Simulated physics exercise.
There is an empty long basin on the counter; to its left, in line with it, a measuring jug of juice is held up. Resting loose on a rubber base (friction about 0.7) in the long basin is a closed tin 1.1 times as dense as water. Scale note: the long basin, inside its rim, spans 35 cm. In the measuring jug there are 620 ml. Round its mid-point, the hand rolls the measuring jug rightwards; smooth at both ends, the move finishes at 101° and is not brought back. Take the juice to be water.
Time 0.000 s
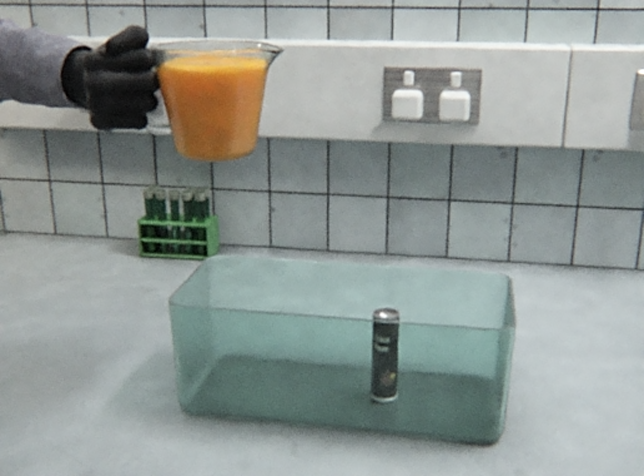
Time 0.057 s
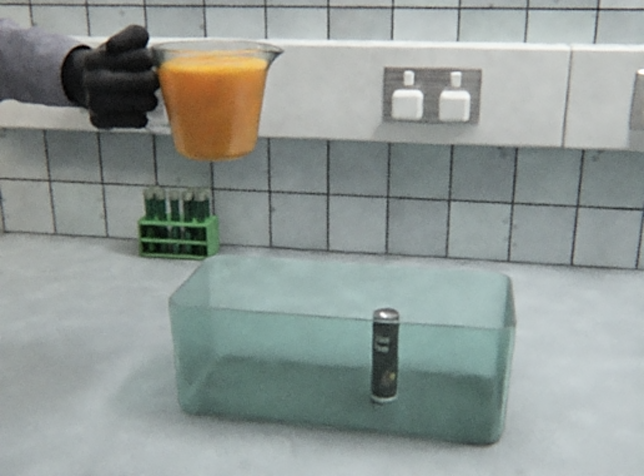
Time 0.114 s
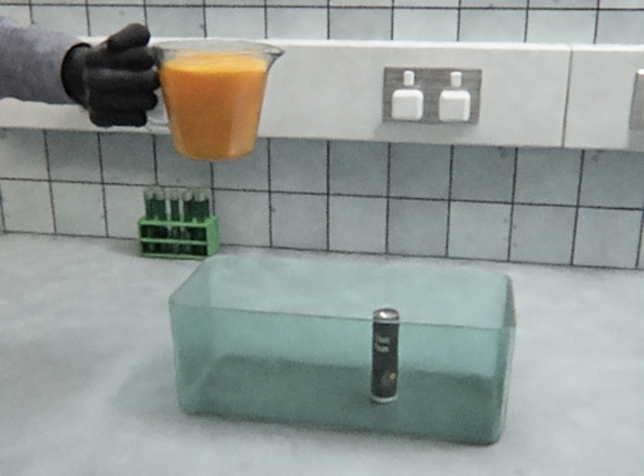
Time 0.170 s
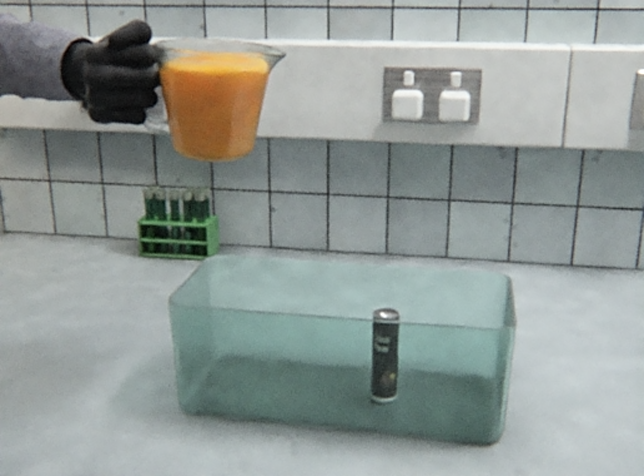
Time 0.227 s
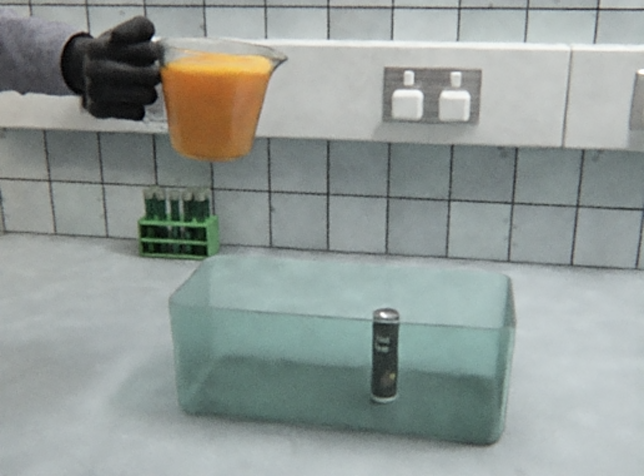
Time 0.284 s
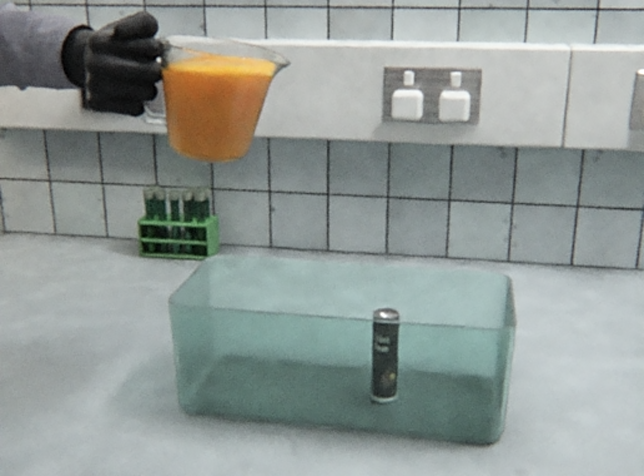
A black-gloved hand at the upper left holds a clear measuring jug of orange juice level, then gradually rolls it slightly to the right. Below and to the right, a long, translucent green basin holding a small dark tin sits on a pale grey counter. Seen from the front and slightly above, green-racked tubes, white tiles and wall switches stay still behind, and the camera remains fixed.
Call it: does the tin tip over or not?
It tips over.
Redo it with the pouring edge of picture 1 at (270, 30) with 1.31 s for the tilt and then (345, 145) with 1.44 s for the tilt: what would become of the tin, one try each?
First it goes over; then it goes over.
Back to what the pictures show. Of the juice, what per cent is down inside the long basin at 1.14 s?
Close to 58 in a hundred.
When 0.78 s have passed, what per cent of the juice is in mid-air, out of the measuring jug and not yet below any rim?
20 %.
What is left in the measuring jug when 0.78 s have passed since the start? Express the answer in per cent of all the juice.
Around 74 percent.
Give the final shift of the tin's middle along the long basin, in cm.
All told, the tin's centre has moved close to 7.5 cm.
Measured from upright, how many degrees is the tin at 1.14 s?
Measured tilt, approx.: 5 degrees.
By 0.78 s the tilt is 57° and 75 per cent is still to pour; the tin stands where it began.
By 1.14 s the tilt is 91° and 20 per cent is still to pour; the tin stands 3 cm from where it began.
By 1.53 s the tilt is 101° and 0 per cent is still to pour; the tin lies on its side.
By 1.94 s the tilt is 101° and 0 per cent is still to pour; the tin lies on its side.
At rest the tin lies on its side.
